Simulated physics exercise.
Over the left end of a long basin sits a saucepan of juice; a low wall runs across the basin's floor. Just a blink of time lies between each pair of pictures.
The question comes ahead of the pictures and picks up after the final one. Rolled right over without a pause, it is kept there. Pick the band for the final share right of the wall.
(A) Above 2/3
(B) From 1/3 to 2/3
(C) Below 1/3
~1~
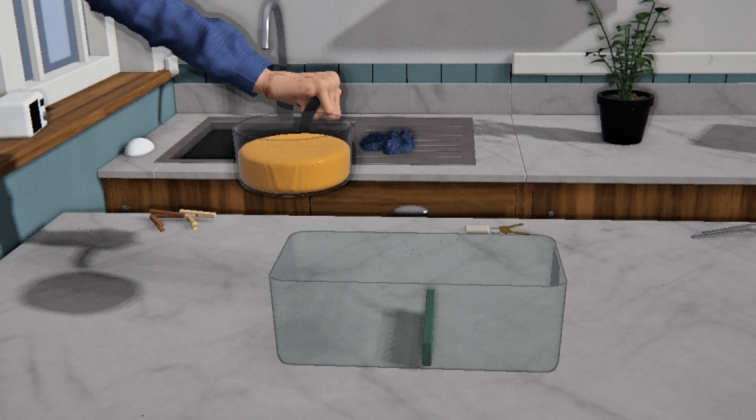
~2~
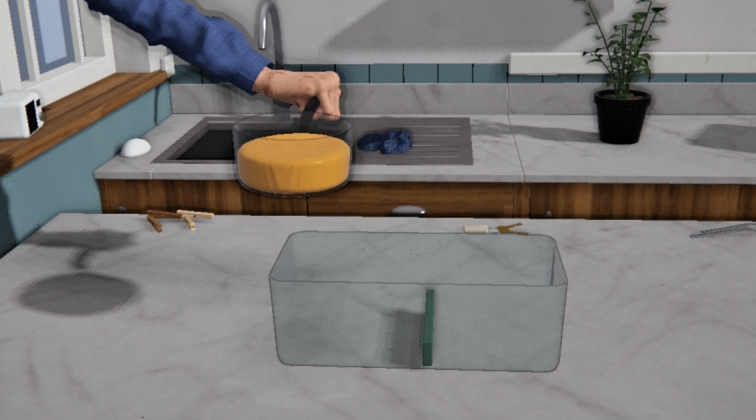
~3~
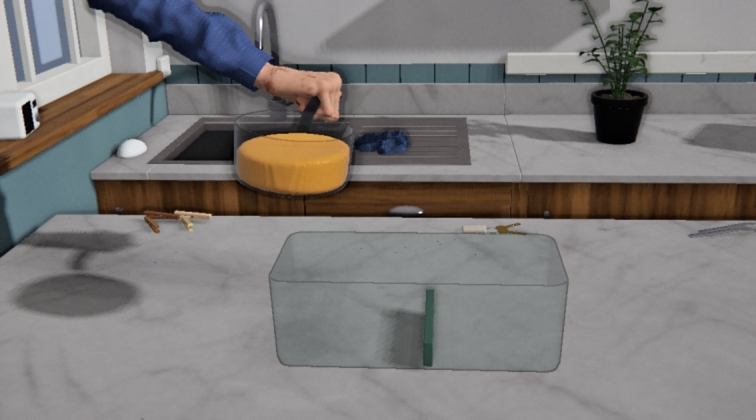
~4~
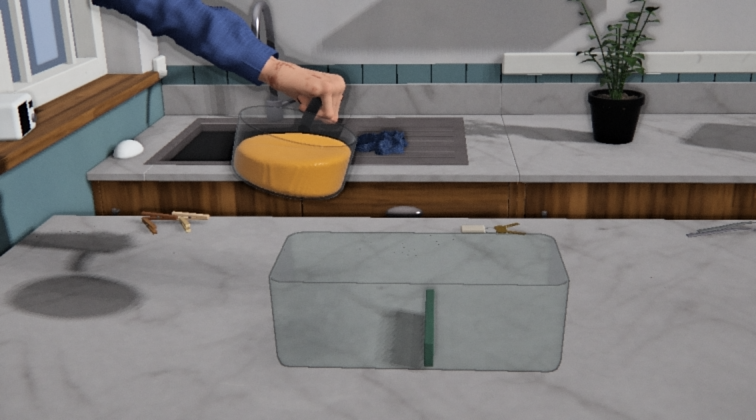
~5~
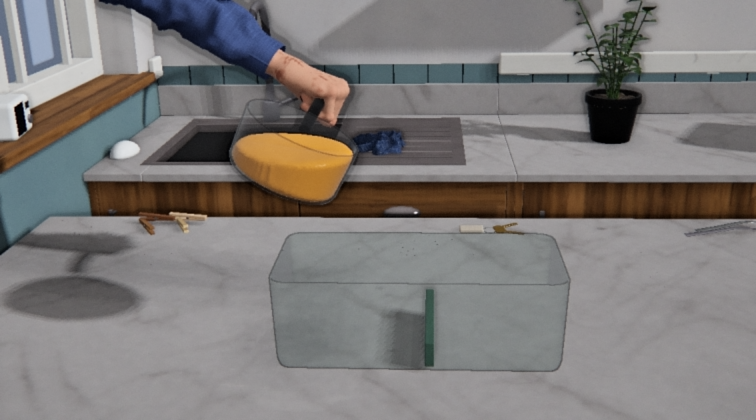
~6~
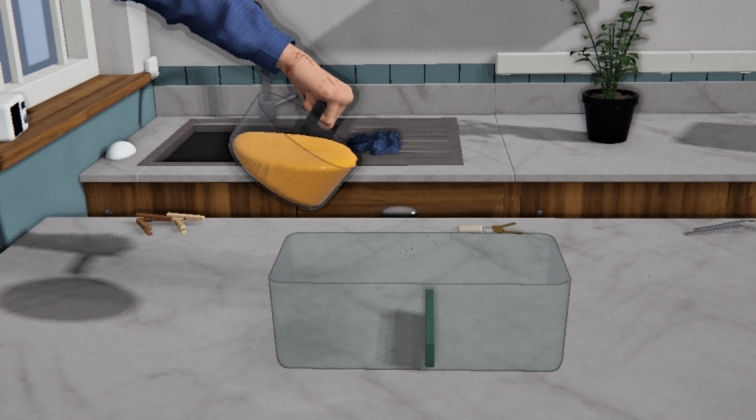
Answer: C.
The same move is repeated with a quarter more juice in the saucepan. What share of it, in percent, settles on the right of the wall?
It comes to around 20 percent.
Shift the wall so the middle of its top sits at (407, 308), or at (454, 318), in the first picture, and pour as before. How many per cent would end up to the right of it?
In order, some 10 and 20 in a hundred.
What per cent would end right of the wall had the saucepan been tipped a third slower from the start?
About 10 per cent would end up there.
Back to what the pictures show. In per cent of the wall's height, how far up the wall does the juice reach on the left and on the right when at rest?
Close to 50 for the left and 10 for the right.
A moment on, the tilt is 101° and 21 per cent is still to pour, 31 is left of the wall and 0 right of it.
Next, the tilt is 106° and 5 per cent is still to pour, 77 is left of the wall and 4 right of it.
Then the tilt is 106° and 1 per cent is still to pour, 80 is left of the wall and 12 right of it.
Later the tilt is 106° and 0 per cent is still to pour, 80 is left of the wall and 14 right of it.
Finally, 80 per cent lies left of the wall, 14 right of it and 6 outside.
